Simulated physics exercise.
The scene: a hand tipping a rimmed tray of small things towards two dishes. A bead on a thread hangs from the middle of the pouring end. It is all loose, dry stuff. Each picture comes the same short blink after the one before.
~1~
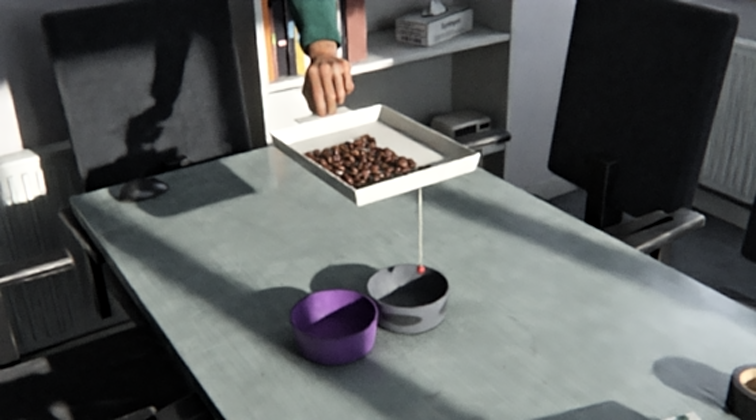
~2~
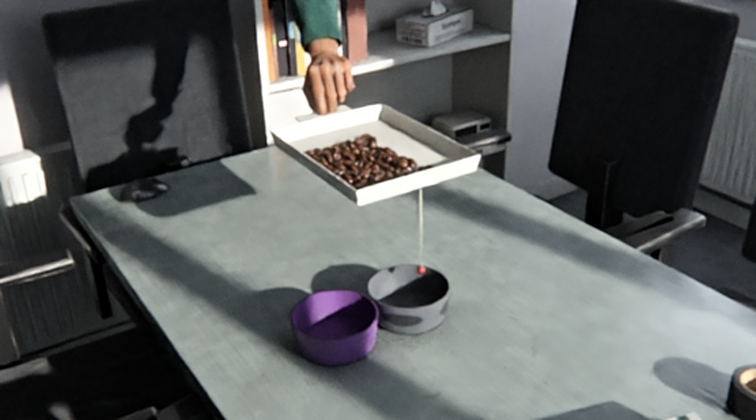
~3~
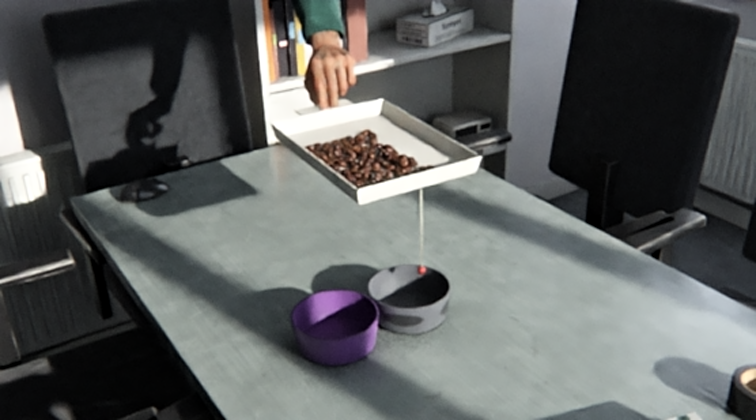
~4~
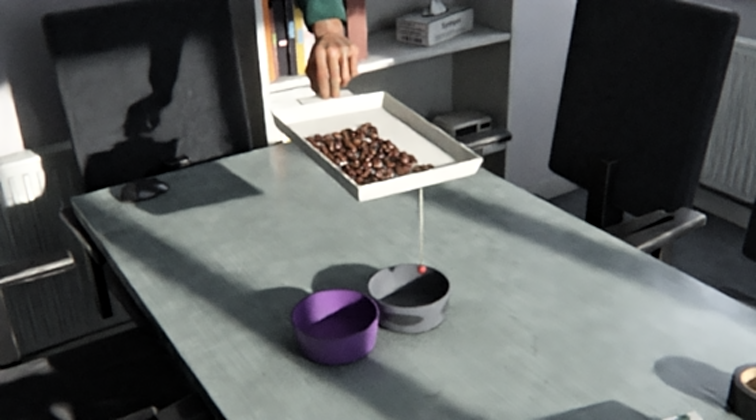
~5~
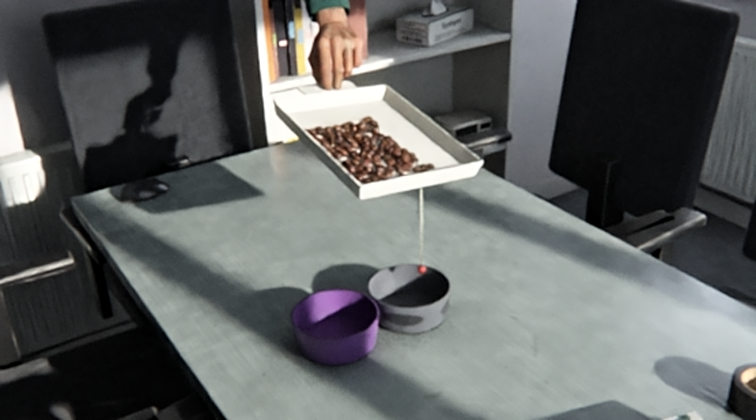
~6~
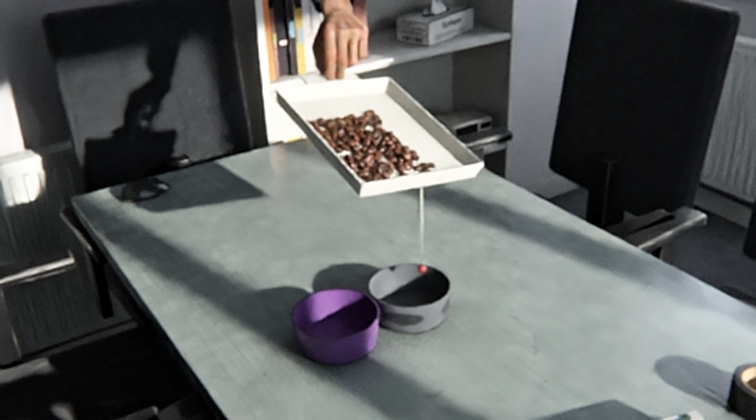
In the video, a hand holds a white rimmed tray of small dark brown pieces above a purple dish and a gray dish on a table, then gradually raises the tray's back end, tilting it toward the near right corner.
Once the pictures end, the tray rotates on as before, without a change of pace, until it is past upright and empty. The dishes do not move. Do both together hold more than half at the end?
Together they catch less than half.
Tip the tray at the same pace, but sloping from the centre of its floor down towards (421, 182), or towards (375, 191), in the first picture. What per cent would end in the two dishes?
First some 10, then 70 per cent.
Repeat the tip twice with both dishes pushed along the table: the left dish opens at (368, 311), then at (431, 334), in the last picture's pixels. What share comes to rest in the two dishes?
The first gives 30 %, the second 0 %.
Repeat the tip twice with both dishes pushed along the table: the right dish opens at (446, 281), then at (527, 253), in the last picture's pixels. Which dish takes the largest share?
In turn: The right dish; the left dish.
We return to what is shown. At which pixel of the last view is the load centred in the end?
Around (488, 292).
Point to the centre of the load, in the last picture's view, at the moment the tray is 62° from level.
Around (441, 168).
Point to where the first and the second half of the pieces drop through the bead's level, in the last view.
Around (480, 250) and then (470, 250).
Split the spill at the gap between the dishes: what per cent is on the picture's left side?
Roughly 0 in a hundred.
Shortly afterwards, tray tipped steeply; all but a few on the tray; only a few in the air.
Next, tray tipped past a quarter turn; near a third on the tray; near a third outside both; near a quarter in the air.
Some moments later, tray tipped past a quarter turn; only a few in the right dish; all but a few outside both.
In the end, tray tipped past a quarter turn; none at all in the left dish; only a few in the right dish; all but a few outside both.
